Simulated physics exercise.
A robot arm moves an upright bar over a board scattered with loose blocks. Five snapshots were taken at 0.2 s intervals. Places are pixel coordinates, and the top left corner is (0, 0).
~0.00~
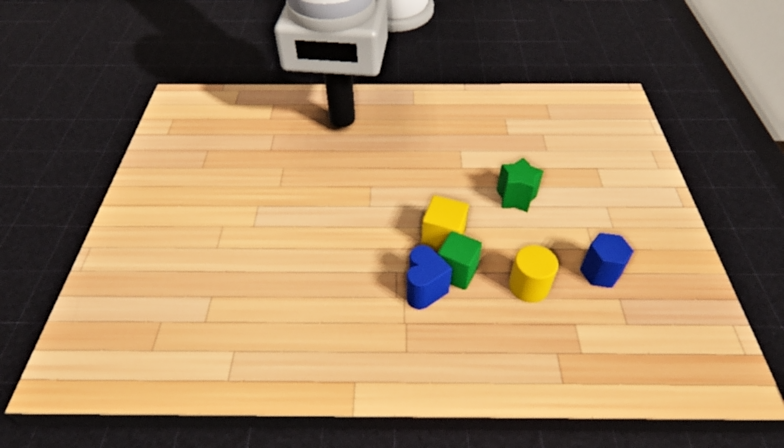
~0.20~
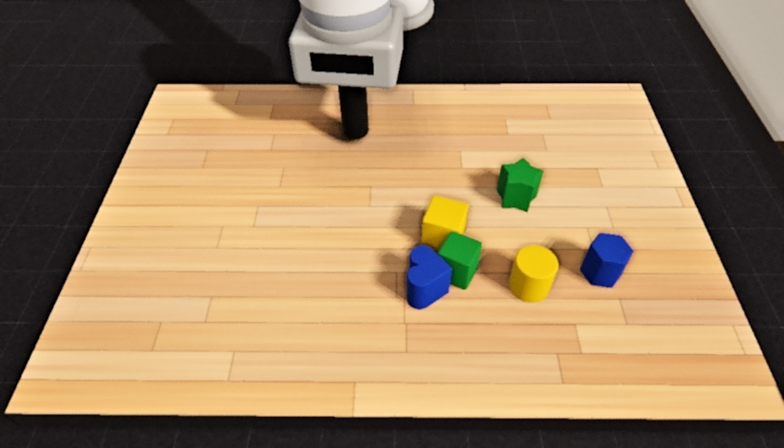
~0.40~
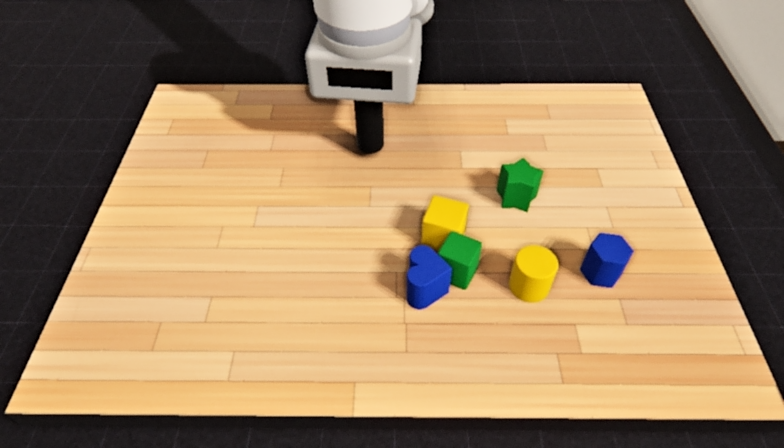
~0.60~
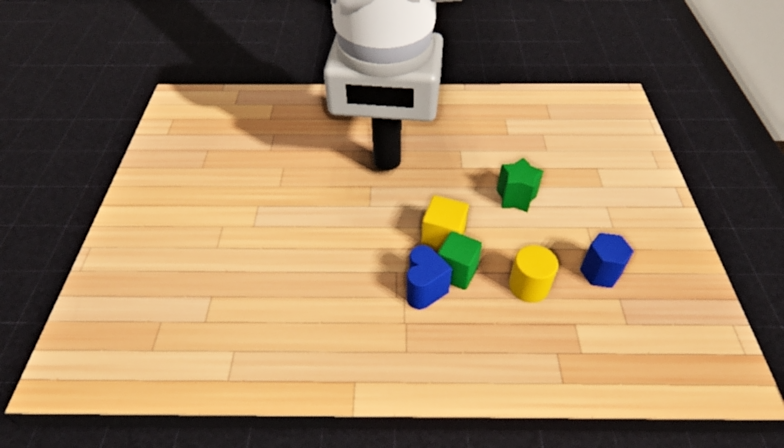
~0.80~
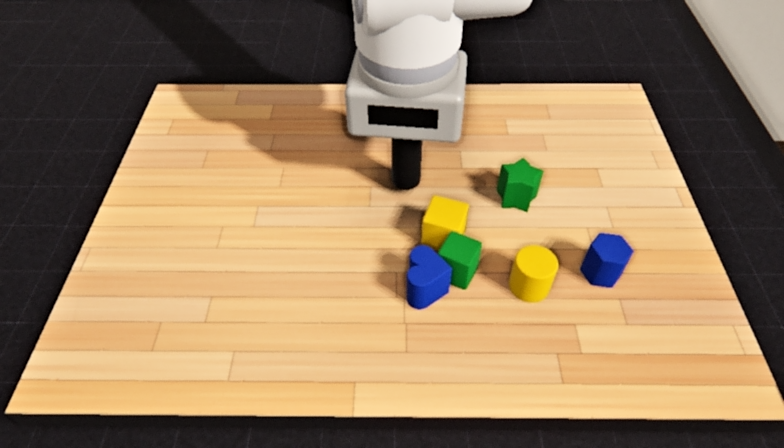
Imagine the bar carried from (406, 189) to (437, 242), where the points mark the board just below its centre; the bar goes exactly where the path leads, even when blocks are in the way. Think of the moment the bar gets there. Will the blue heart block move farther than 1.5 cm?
No, it doesn't check out.
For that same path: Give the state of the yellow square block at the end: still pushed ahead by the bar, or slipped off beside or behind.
The block stays ahead.
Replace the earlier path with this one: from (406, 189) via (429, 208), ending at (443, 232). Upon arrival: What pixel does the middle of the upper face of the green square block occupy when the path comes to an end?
I'd say the green square block ends with its top centre at (471, 264).
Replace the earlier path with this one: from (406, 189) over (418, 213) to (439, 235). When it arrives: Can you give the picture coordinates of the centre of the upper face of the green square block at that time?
At roughly (471, 265).
What follows on the original path. Halfway along, bar (421, 207); nothing pushed yet.
At the end, bar (437, 235); blue heart block in place; yellow square block (475, 237), turned 25° anticlockwise; green square block (475, 269), turned 60° clockwise.
